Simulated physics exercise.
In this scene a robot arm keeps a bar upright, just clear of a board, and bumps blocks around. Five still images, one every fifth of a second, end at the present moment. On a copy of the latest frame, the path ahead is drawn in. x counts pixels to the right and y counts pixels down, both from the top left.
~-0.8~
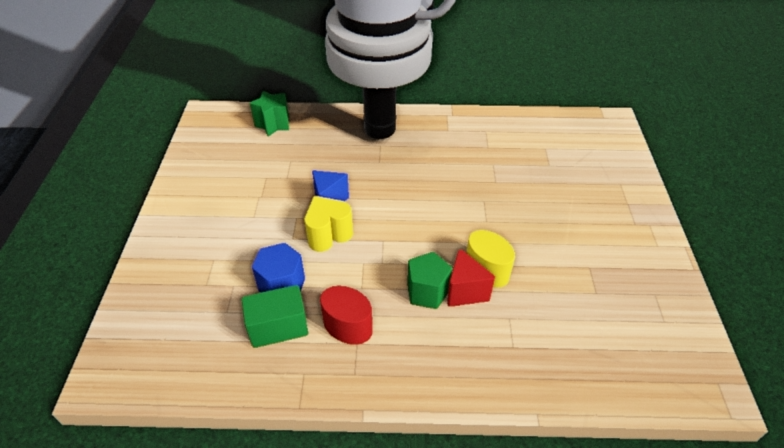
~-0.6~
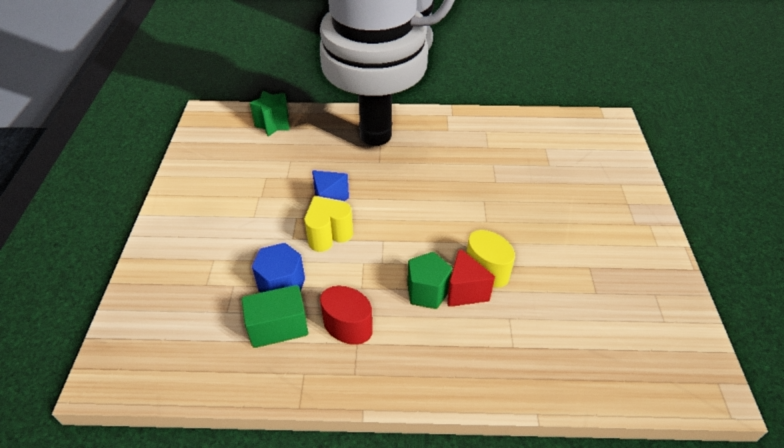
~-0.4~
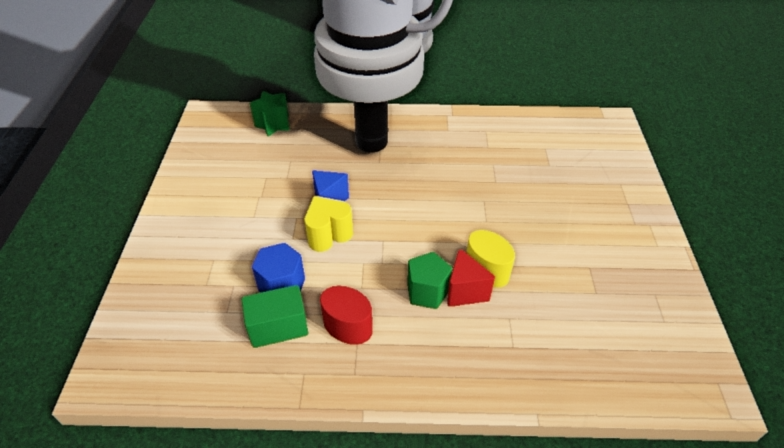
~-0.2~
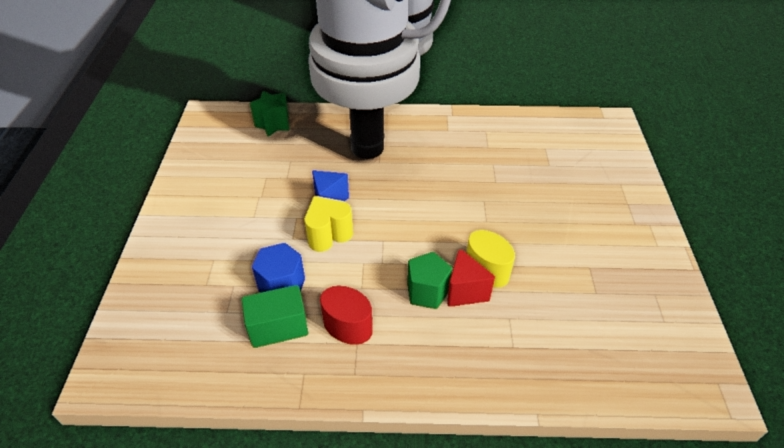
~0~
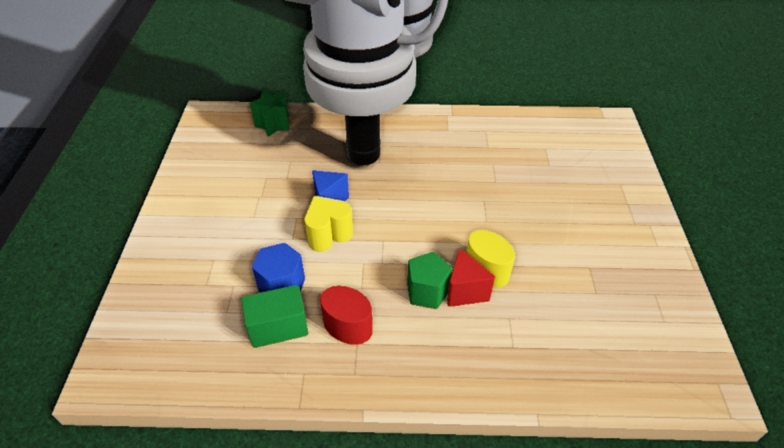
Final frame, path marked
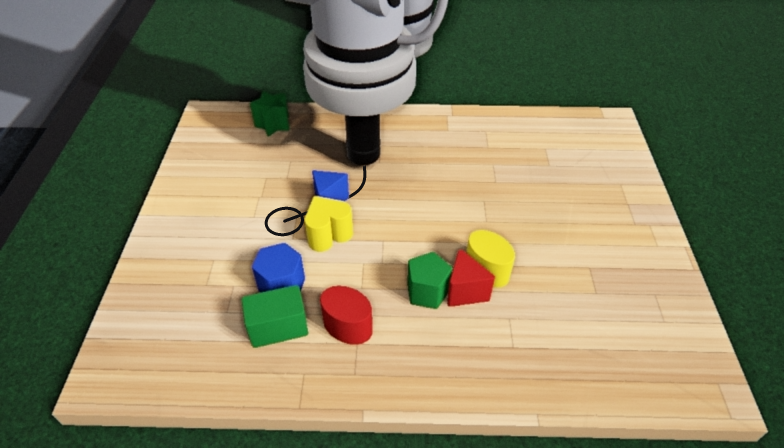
A robot arm moves its black bar slightly down and left above a wooden board of still blocks.
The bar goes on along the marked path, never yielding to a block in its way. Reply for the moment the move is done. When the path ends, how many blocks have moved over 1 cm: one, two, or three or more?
1.
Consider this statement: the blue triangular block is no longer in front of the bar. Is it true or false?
That statement is not accurate.
Drawn move, from (364, 163) via (359, 190) and (324, 207), ending at (284, 221).
One third of the way, bar (358, 183); nothing pushed yet.
Two thirds of the way, bar (322, 200); blue triangular block (291, 194), turned 35° clockwise.
At the end, bar (283, 214); blue six-sided block still; yellow heart-shaped block (325, 214), turned 15° anticlockwise; blue triangular block (251, 210), turned 45° clockwise.
